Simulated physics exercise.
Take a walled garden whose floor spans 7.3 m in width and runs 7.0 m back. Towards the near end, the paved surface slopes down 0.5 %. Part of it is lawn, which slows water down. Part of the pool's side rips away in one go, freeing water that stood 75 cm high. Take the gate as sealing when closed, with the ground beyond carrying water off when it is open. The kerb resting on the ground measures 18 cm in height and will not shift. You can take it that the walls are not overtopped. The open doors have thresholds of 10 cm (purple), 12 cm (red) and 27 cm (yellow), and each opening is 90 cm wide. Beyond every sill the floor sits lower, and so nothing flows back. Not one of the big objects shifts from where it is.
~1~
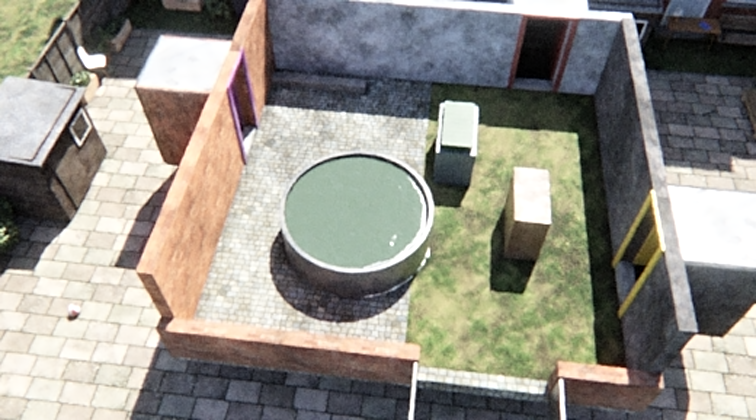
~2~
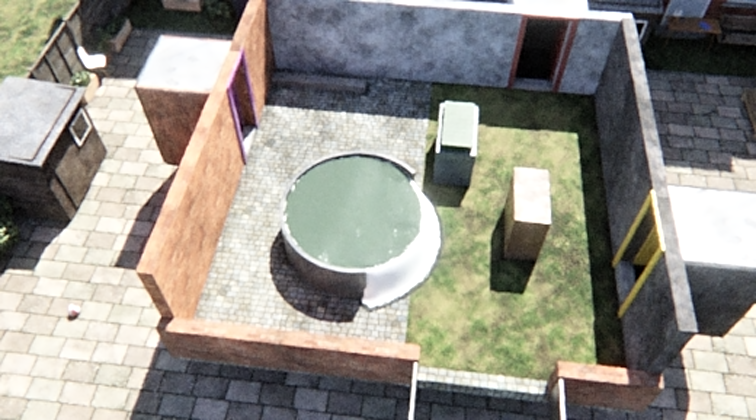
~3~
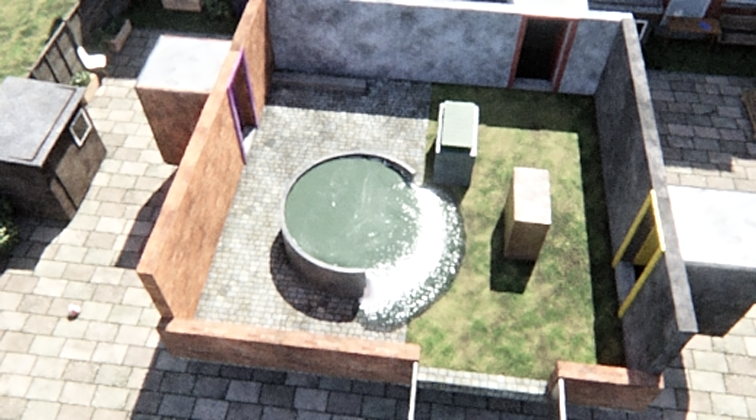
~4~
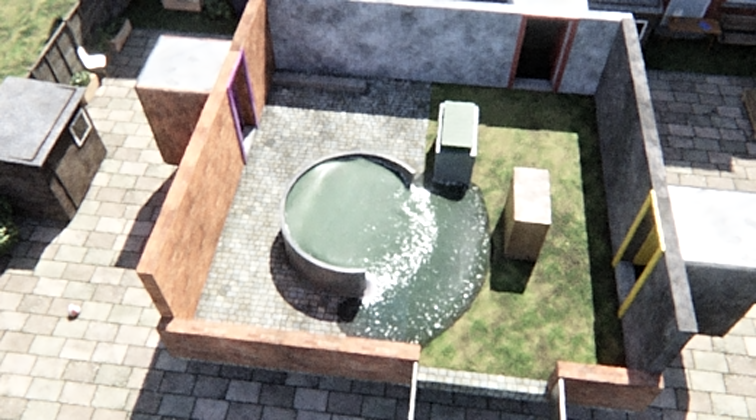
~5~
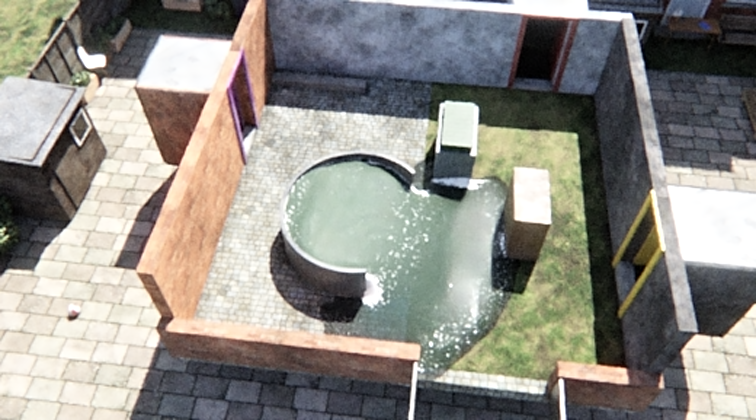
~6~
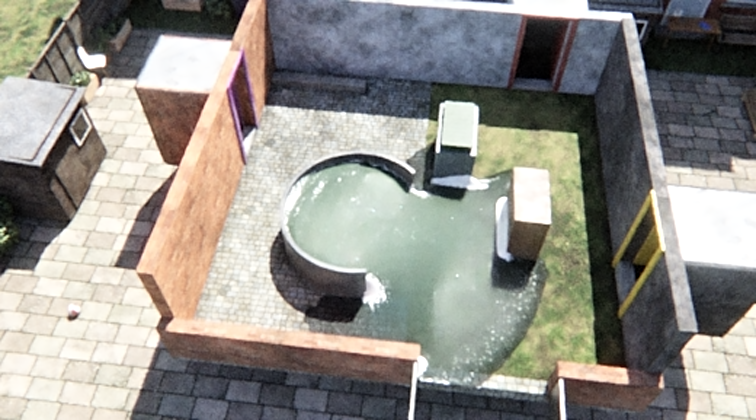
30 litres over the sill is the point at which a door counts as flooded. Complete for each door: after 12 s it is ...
After that time the purple door is not flooded. After that time the red door is not flooded. After that time the yellow door is not flooded.
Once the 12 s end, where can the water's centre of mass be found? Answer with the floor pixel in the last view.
I'd say somewhere around (430, 203).
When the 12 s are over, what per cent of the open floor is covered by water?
100 %.
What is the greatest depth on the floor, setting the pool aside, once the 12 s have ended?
Some 8 cm deep.
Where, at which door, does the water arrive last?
That would be the purple one.
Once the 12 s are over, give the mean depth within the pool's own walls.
Average depth: About 5 cm.
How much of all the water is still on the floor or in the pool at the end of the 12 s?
Close to 62 in a hundred remains.
A moment later water covers 35 % of the floor and is deepest (42 cm) near (501, 247); purple door not reached, red door not reached, yellow door not reached.
Soon after water covers 50 % of the floor and is deepest (54 cm) near (624, 389); purple door not reached, red door not reached, yellow door 22 cm at the sill, 0 L in.
Next water covers 65 % of the floor and is deepest (26 cm) near (613, 388); purple door not reached, red door 2 cm at the sill, 0 L in, yellow door 20 cm at the sill, 0 L in.
Later on water covers 80 % of the floor and is deepest (14 cm) near (576, 113); purple door not reached, red door 13 cm at the sill, 1 L in, yellow door 9 cm at the sill, 0 L in.
At the end water covers 100 % of the floor and is deepest (8 cm) near (237, 190); purple door 6 cm at the sill, 0 L in, red door 6 cm at the sill, 2 L in, yellow door 7 cm at the sill, 0 L in.
